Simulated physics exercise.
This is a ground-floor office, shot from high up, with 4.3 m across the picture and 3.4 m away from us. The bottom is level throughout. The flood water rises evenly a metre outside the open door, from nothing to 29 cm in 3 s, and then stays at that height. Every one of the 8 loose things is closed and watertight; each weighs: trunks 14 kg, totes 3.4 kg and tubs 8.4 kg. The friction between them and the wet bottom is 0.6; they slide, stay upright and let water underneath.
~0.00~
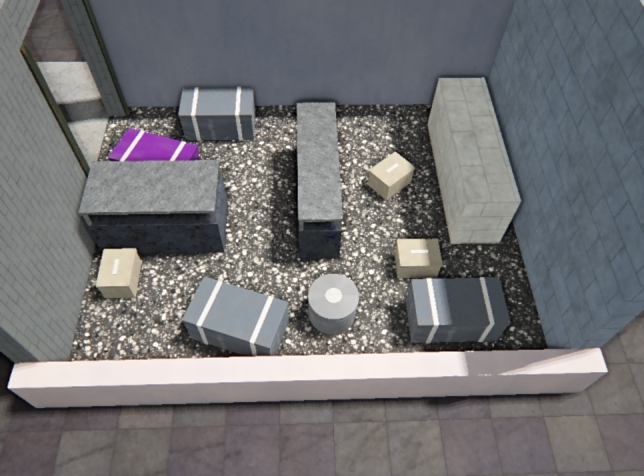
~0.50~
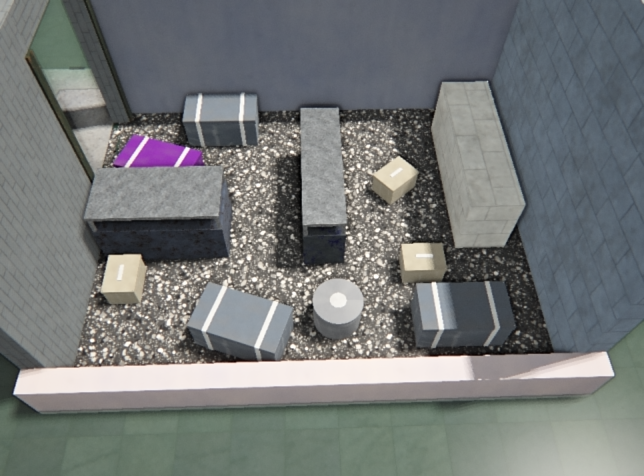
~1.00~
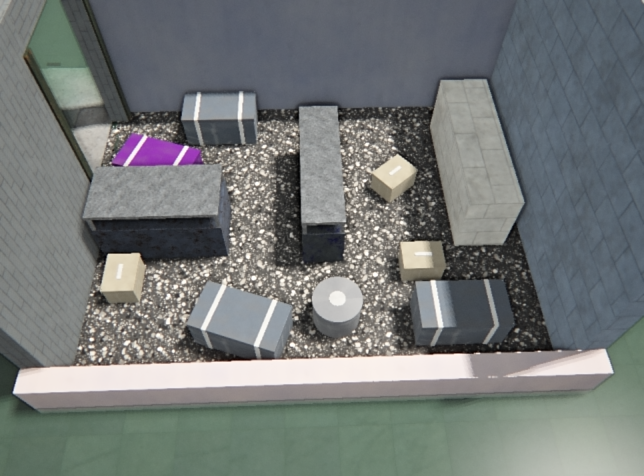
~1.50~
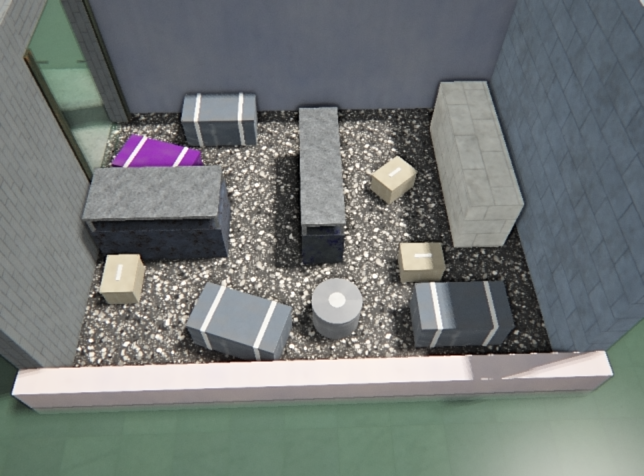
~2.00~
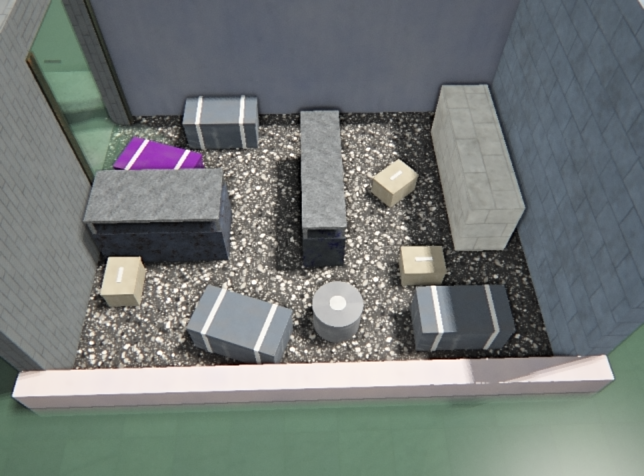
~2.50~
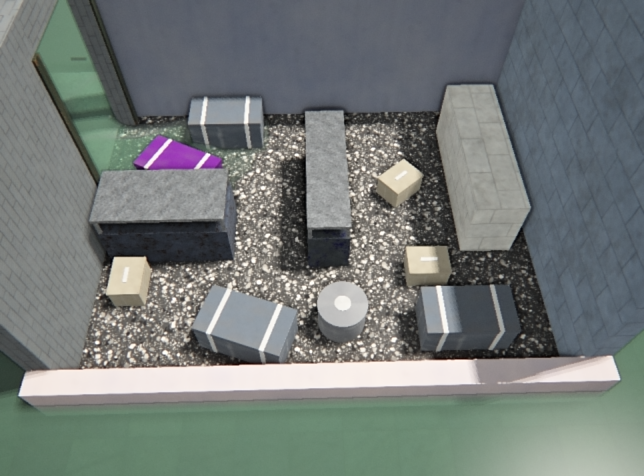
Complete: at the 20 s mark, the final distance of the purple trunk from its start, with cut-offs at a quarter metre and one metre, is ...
Past one metre.
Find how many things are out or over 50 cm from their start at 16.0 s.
The number comes to 7.
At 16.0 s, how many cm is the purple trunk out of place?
250 cm or so by then.
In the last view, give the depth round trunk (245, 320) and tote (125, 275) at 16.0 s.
Close to 22 and 23 centimetres.
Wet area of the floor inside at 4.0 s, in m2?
Around 5.0 m2 of it.
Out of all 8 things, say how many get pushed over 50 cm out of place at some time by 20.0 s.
Count: 8.
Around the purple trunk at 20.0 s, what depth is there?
Close to 28 centimetres.
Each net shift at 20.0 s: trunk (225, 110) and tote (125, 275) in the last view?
One is off by 250 cm, the other by 120 cm, in the order asked.
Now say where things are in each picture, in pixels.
In the first frame, the purple trunk at (153, 152) rests on the ground; 0.0 m2 under water; 0 of 8 have shifted.
In the second frame, the purple trunk at (158, 158) rests on the ground; water covers 0.0 m2; 0 of 8 have shifted.
In the third frame, the purple trunk at (156, 156), on the bottom; 0.0 m2 under water; 0 of 8 have shifted.
In the fourth frame, the purple trunk at (156, 157), on the bottom; 0.0 m2 under water; 0 of 8 have shifted.
In the fifth frame, the purple trunk at (158, 160), on the bottom; water covers 0.4 m2; 0 of 8 have shifted.
In the sixth frame, the purple trunk at (177, 161), on the bottom, 16 cm from its start; water covers 1.4 m2; 1 of 8 have shifted.
After 4.0 s the purple trunk is near (263, 140), 1.1 m from its start, afloat; 2 afloat.
After 9.0 s the purple trunk is near (386, 178), 2.3 m from its start, afloat; 8 afloat.
After 16.0 s the purple trunk is near (390, 176), 2.4 m from its start, afloat; 8 afloat.
After 20.0 s the purple trunk is near (384, 158), 2.3 m from its start, afloat; 8 afloat.
